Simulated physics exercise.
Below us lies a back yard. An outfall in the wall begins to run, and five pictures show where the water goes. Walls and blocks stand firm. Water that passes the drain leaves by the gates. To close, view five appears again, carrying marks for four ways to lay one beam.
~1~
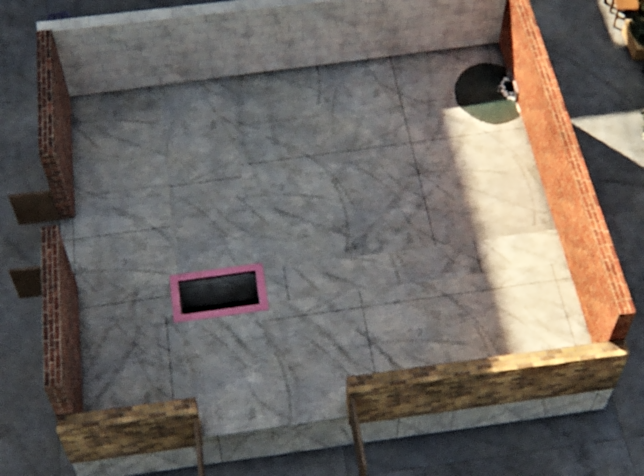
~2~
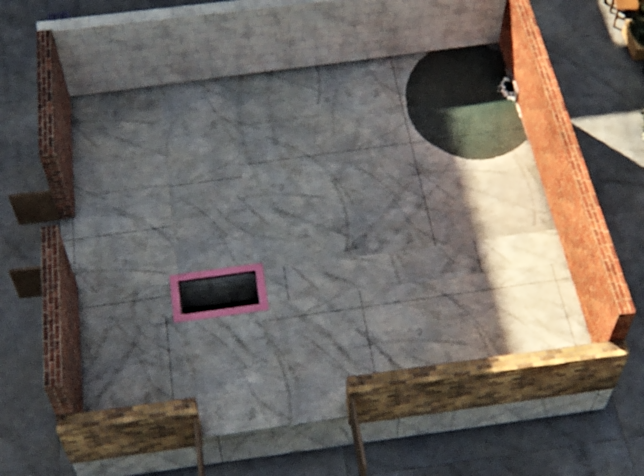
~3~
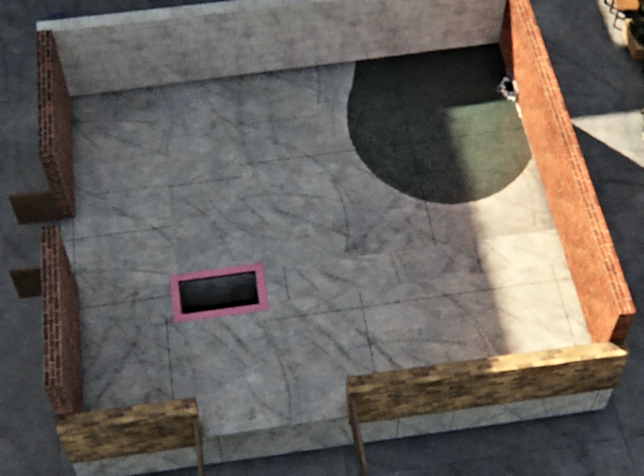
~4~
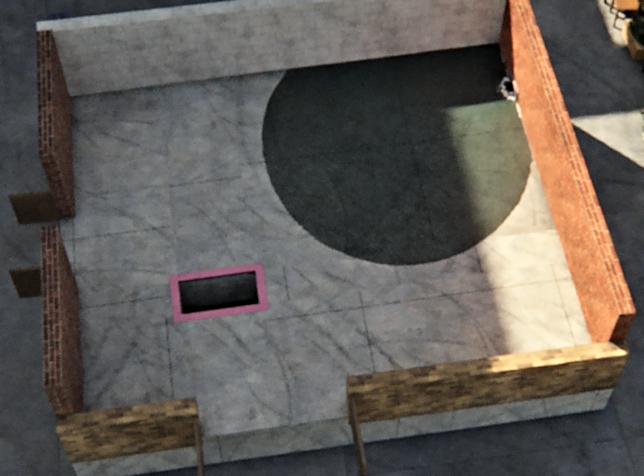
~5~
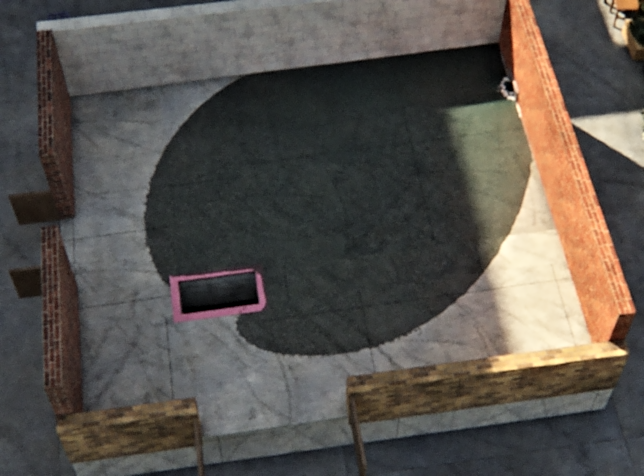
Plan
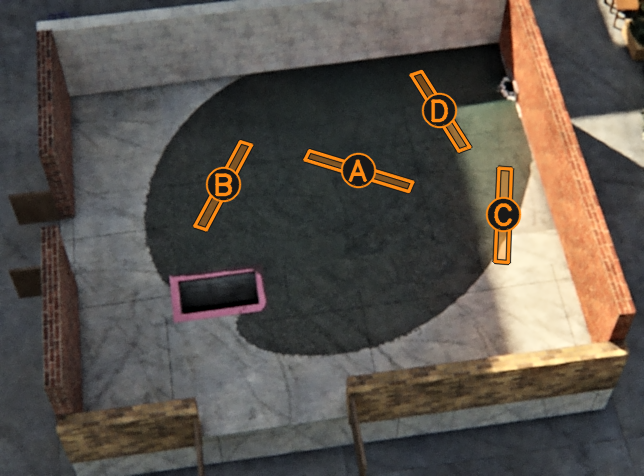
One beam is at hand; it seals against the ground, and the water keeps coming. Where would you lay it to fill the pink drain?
Position B does it best.
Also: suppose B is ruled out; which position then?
C.
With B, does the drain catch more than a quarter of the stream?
Yes, it does.
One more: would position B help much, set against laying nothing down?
Yes.
In orange, A from (307, 155) to (410, 186); B from (200, 227) to (245, 143); C from (501, 261) to (505, 168); D from (416, 73) to (464, 148).
For position A, about 18 % of the stream goes into the pink drain, about 78 % out by the gates.
For position B, about 46 % of the stream goes into the pink drain, about 49 % out by the gates.
For position C, about 35 % of the stream goes into the pink drain, about 62 % out by the gates.
For position D, about 22 % of the stream goes into the pink drain, about 74 % out by the gates.
